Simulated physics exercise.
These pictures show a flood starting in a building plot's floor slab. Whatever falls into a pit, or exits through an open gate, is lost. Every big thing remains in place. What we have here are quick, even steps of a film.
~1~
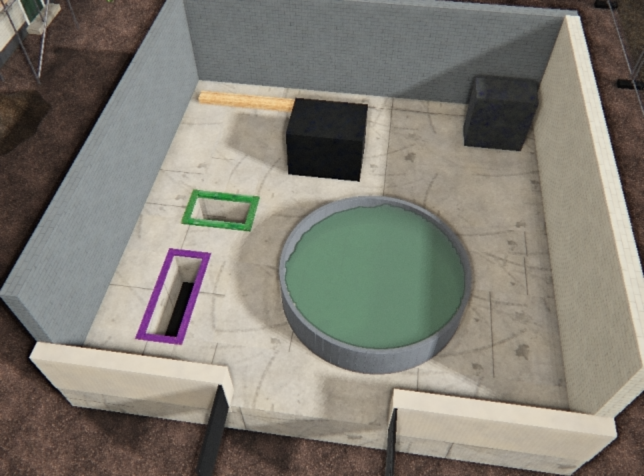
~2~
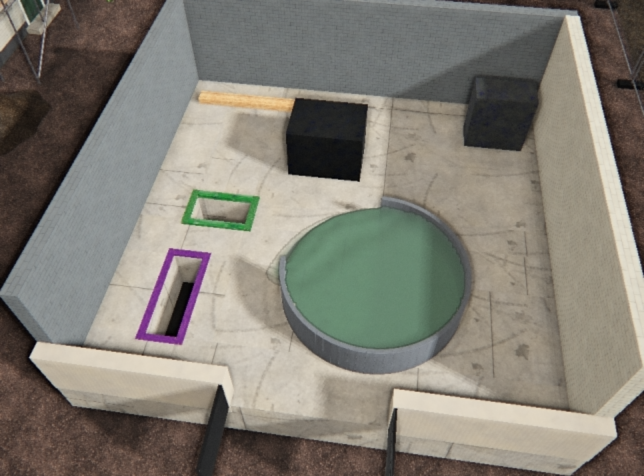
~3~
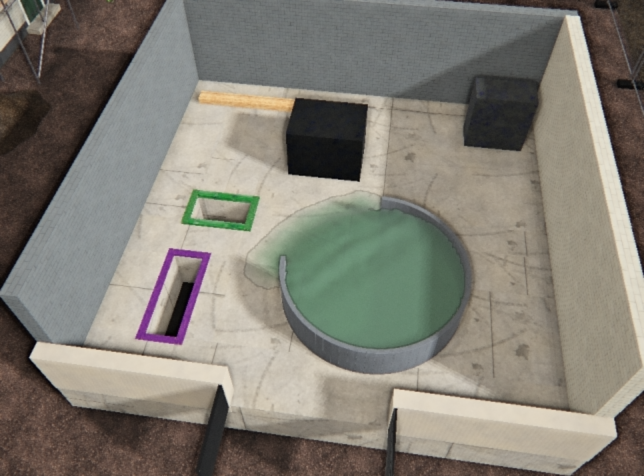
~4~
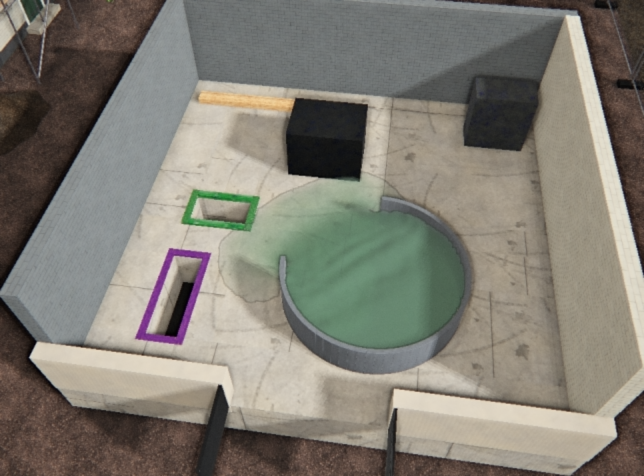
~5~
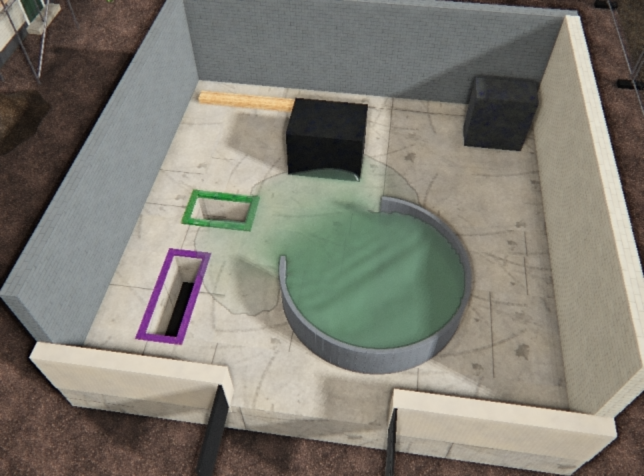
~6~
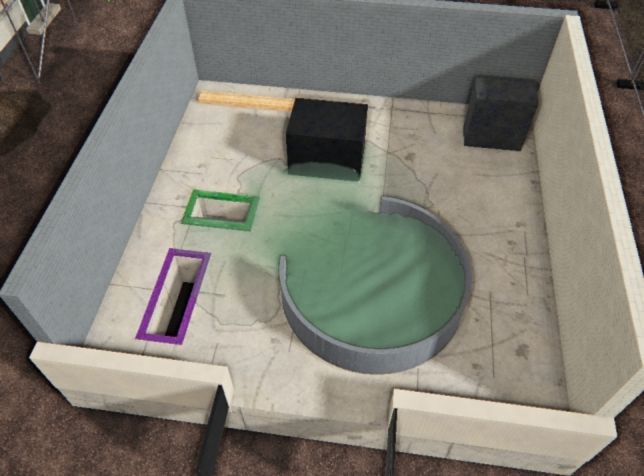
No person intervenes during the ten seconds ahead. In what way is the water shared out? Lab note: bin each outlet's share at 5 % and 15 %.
As it plays out the gate never reaches five per cent, as it plays out the green pit goes past fifteen per cent, as it plays out the purple pit sits in the middle - five to fifteen per cent.
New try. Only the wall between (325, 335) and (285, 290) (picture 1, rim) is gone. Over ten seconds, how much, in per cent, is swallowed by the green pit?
The green pit gets 4 per cent.
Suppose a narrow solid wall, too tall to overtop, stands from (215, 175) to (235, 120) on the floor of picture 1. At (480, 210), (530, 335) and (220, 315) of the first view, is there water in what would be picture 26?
Point by point: First swamped, next spared, last spared.
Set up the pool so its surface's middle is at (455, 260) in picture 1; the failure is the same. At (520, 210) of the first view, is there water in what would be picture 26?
Outcome at the given point: Spared.
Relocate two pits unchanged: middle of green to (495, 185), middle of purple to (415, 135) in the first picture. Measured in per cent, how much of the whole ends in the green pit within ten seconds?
Green: About 0 %.
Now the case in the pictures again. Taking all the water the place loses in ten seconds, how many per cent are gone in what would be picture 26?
Near 45 in a hundred.
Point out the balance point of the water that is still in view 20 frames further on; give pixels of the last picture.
I'd point to (298, 212).
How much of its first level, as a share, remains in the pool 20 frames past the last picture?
Roughly 32 %.
A moment on, water covers 25 % of the floor; the gate 0 %, the green pit 3 %, the purple pit 1 %.
Next, water covers 40 % of the floor; the gate 0 %, the green pit 7 %, the purple pit 1 %.
Then, water covers 60 % of the floor; the gate 0 %, the green pit 13 %, the purple pit 2 %.
Later, water covers 75 % of the floor; the gate 0 %, the green pit 18 %, the purple pit 6 %.
In the end, water covers 95 % of the floor; the gate 1 %, the green pit 19 %, the purple pit 13 %.
